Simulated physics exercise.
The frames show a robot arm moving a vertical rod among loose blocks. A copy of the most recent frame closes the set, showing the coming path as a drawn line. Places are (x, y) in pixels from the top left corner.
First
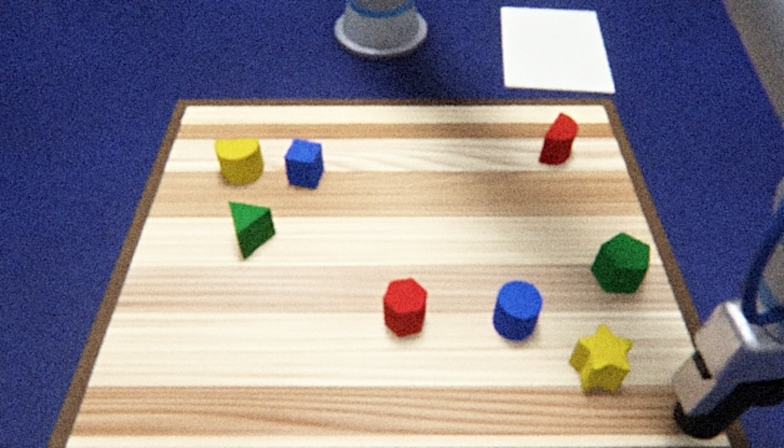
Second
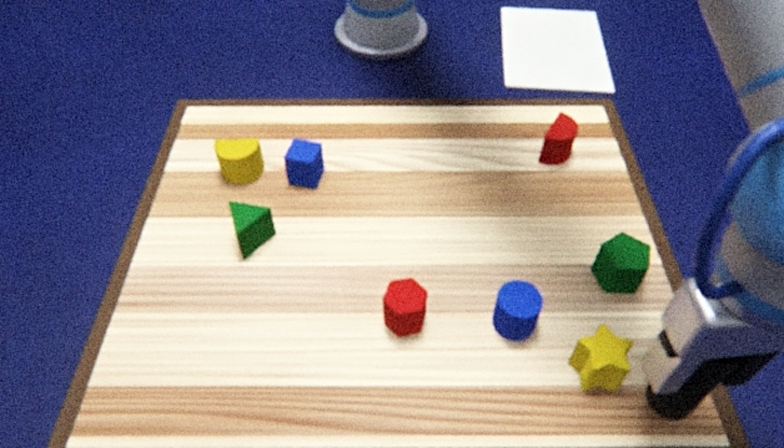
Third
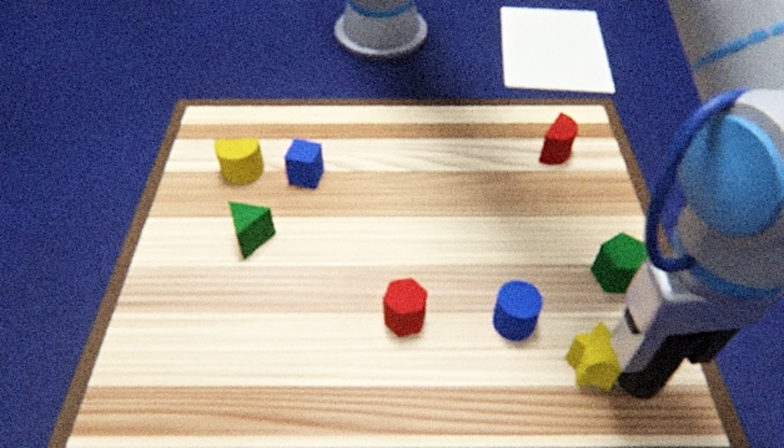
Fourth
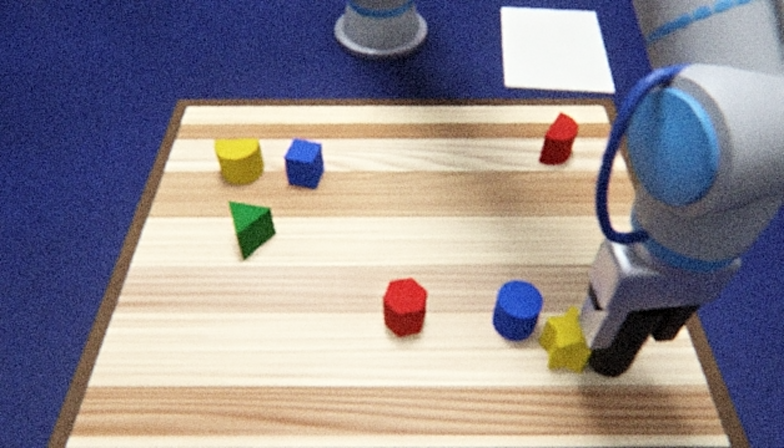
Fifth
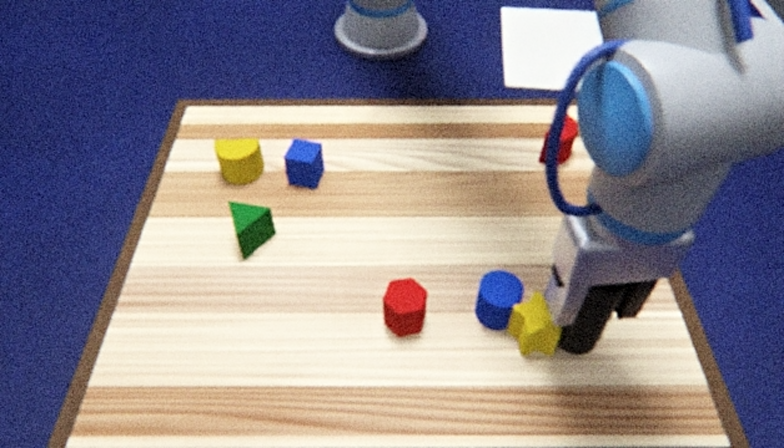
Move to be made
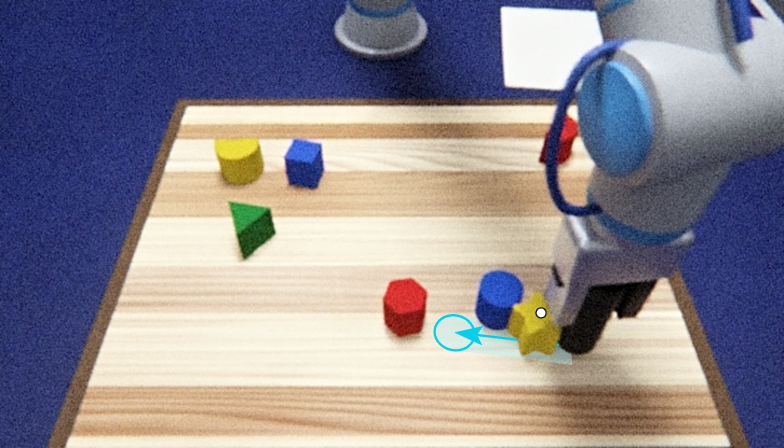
We see coloured blocks scattered on a striped wooden board as a robot arm moves in from the lower right, pushing the yellow star left and slightly upward against the blue cylinder, which then shifts slightly left.
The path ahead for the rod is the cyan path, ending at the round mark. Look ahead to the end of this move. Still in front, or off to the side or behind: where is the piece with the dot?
When the path is over, you would find the piece with the dot still in front of the rod.
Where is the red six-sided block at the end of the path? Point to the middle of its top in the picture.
It sits at (374, 292).
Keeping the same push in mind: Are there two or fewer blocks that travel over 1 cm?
I believe not.
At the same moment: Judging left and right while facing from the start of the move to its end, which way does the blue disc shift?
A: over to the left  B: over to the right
The correct letter is B.
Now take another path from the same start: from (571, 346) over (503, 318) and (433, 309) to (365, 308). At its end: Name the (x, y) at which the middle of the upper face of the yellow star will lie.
Put as a pixel place, it's (328, 273).
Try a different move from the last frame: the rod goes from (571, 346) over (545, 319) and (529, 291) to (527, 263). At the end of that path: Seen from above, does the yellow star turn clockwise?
No, that is not what happens.
Path on the board, from (571, 346) directly to (455, 332); the dot is on the yellow star.
On the path given first. One third of the way, rod at (533, 333); blue disc at (474, 275); yellow star at (498, 307).
Two thirds of the way, rod at (493, 328); blue disc at (448, 263); yellow star at (458, 303).
At the end, rod at (456, 324); red six-sided block at (374, 292); blue disc at (444, 261); yellow star at (421, 297); green five-sided block in place.
